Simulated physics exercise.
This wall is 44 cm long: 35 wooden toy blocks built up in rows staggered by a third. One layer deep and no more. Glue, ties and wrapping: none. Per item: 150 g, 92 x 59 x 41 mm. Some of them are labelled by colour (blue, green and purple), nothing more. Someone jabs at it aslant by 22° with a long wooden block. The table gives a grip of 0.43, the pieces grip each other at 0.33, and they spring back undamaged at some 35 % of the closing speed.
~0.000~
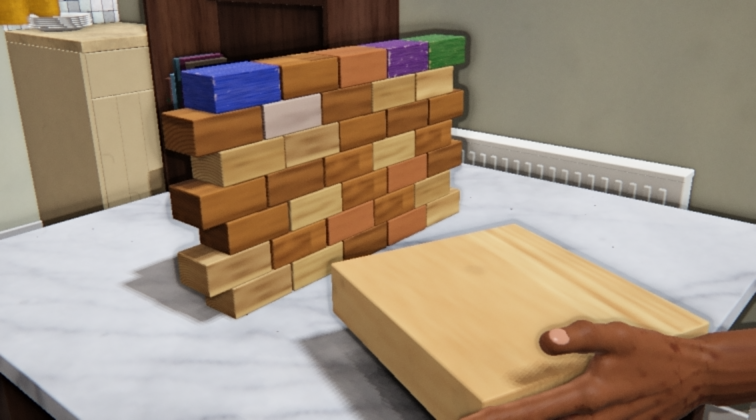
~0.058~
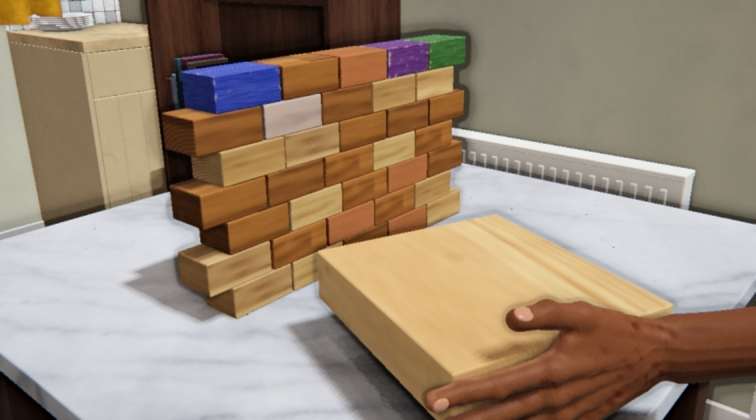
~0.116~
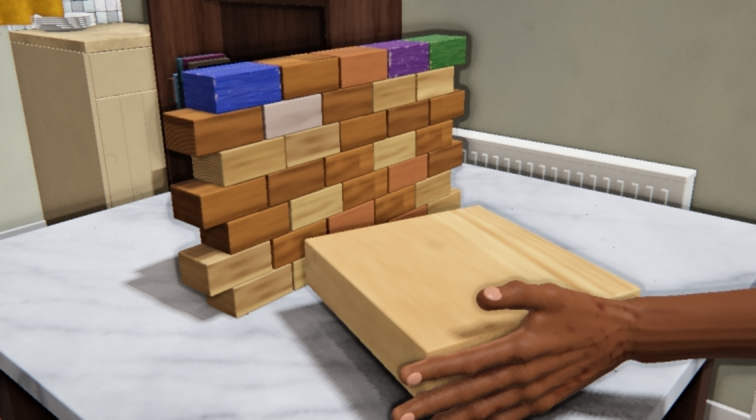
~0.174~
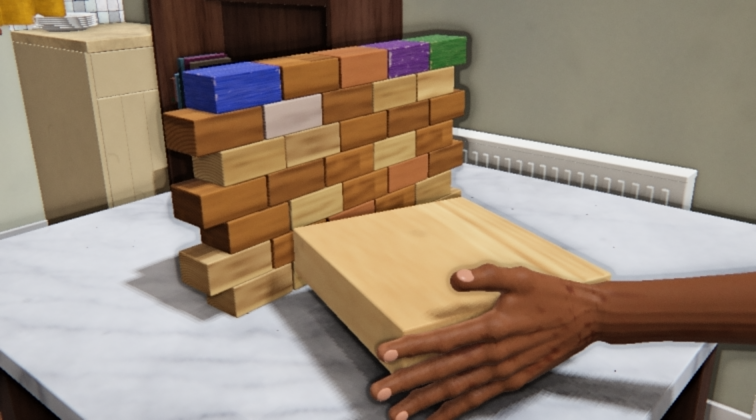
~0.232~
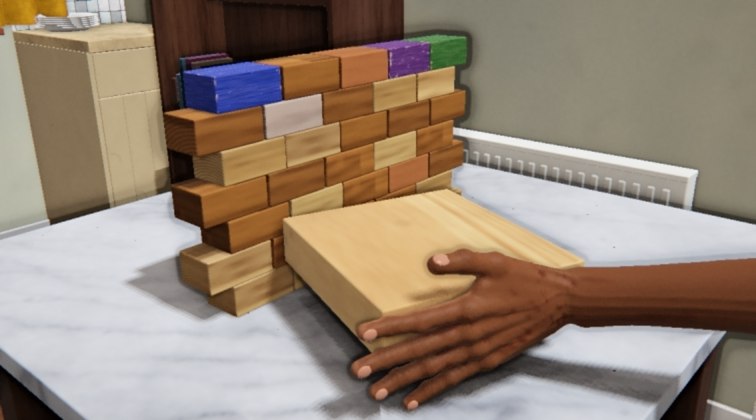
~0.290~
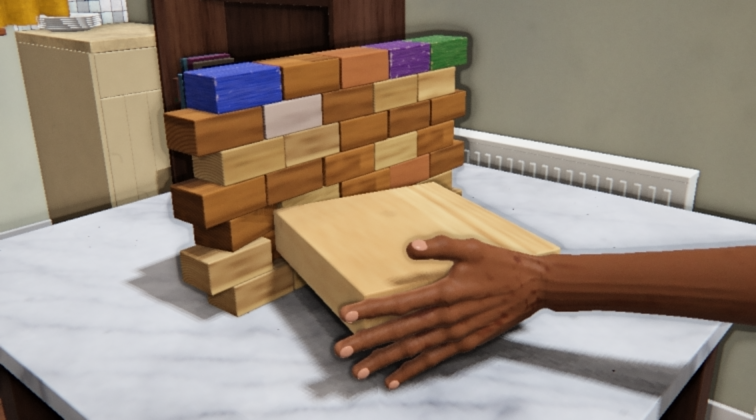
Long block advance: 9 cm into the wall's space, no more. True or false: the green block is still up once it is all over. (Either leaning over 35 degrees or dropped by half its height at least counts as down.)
True.
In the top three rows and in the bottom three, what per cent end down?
Of the top ones 0 percent, of the bottom ones 10 percent.
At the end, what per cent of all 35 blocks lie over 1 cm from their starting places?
Fraction: 50 %.
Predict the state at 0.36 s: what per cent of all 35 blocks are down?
By then 0 %.
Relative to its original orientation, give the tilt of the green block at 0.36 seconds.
Around 0° from its start.
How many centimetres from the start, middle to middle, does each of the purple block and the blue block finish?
The purple one ends 0 cm from its start and the blue one 2 cm.
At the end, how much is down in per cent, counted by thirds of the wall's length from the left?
Going left to right, I get 10, 0 and 0 percent.
By 0.36 s, none of the 35 blocks down, 22 disturbed; green block unmoved; blue block moved 7 mm.
By 0.52 s, 1 of the 35 blocks down; green block moved 7 mm; blue block moved 27 mm.
When it is over (1.2 s), 1 of the 35 blocks down; green block moved 8 mm; blue block moved 14 mm; purple block moved 8 mm. In pixels of the last frame, middles, green block near (439, 52), blue block near (228, 86).
